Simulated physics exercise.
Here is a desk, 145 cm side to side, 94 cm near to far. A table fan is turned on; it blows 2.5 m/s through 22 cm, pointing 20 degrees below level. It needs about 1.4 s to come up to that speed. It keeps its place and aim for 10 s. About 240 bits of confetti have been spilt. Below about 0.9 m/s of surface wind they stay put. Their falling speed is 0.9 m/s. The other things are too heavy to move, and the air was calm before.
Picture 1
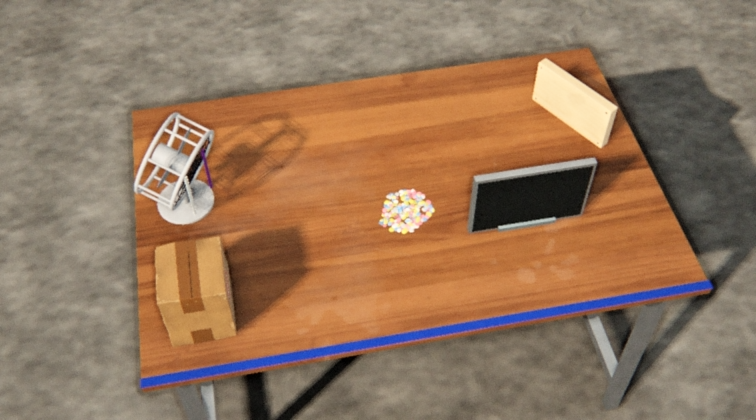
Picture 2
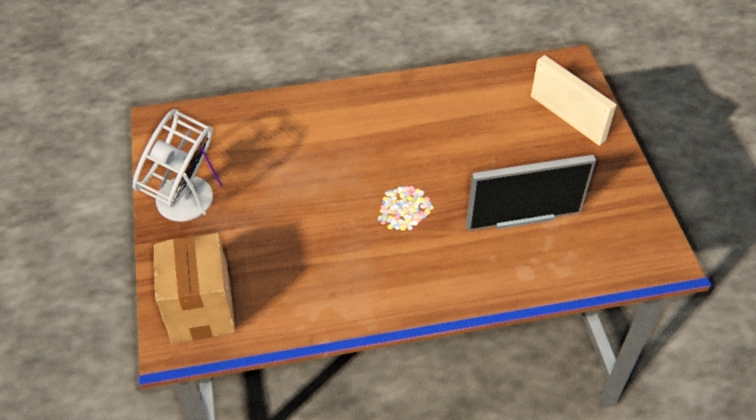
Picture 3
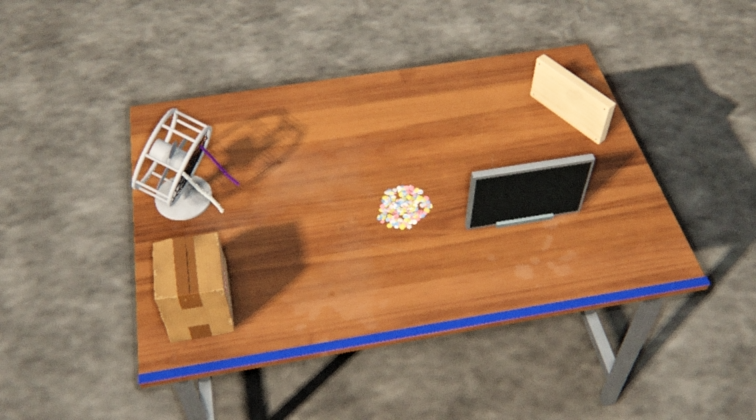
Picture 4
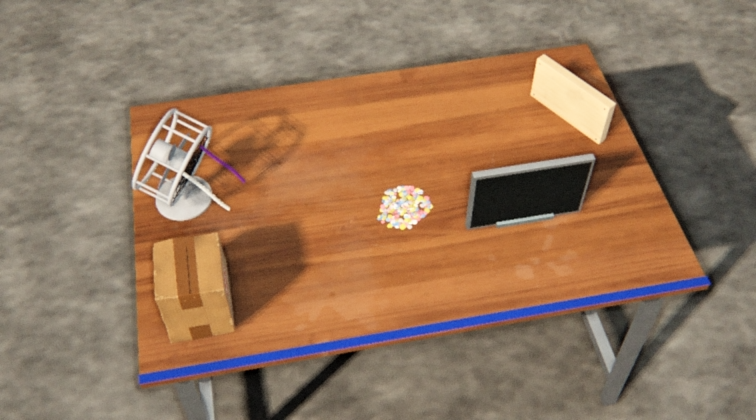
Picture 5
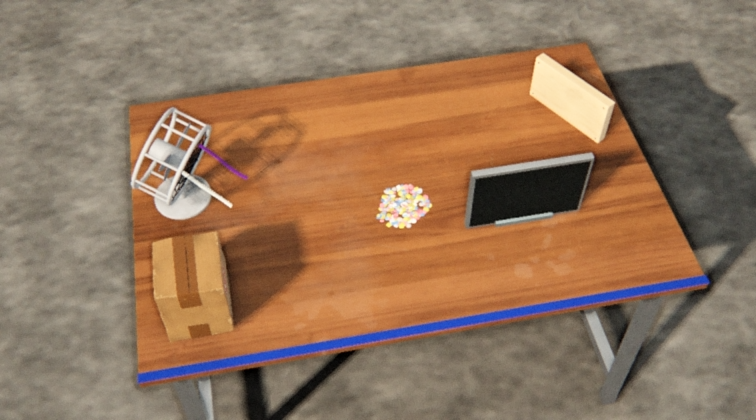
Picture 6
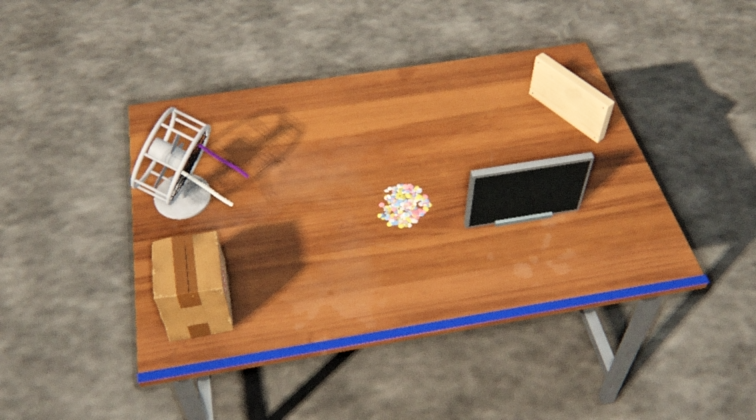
A purple ribbon and a white one on the fan at the left of a wooden desk lifted and streamed out to the right, while the pile of confetti in the middle barely stirred.
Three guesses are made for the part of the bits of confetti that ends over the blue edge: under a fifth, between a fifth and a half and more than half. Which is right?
By then under a fifth are over the blue edge.
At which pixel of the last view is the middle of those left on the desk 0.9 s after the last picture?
Near (629, 157).
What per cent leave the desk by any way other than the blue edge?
About 90 %.
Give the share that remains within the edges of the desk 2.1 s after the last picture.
About 5 %.
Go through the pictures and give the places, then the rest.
In the first frame, the middle of the bits of confetti is near (407, 211), none has stirred yet and the mouth of the table fan is at (175, 162).
In the second frame, the middle of the bits of confetti is near (406, 207), none has stirred yet and the blue edge is centred on (436, 333).
In the third frame, the middle of the bits of confetti is near (405, 206), none has stirred yet, the top of a laptop is at (534, 165) and the top of a board is at (576, 80).
In the fourth frame, the middle of the bits of confetti is near (405, 206) and none has stirred yet.
In the fifth frame, the middle of the bits of confetti is near (404, 205) and none has stirred yet.
In the sixth frame, the middle of the bits of confetti is near (405, 204), the farthest in sight from the table fan is at (429, 205) and about 5 % have left their places.
Then, 0.9 s after the last picture the count stands so, 5 % are over the blue edge; the middle of those still in play is near (639, 164).
Then, 2.1 s after the last picture the count stands so, 5 % are over the blue edge.
Then, 4.4 s after the last picture the count stands so, 5 % are over the blue edge.
Then, 8.9 s after the last picture, at the end, 5 % are over the blue edge.
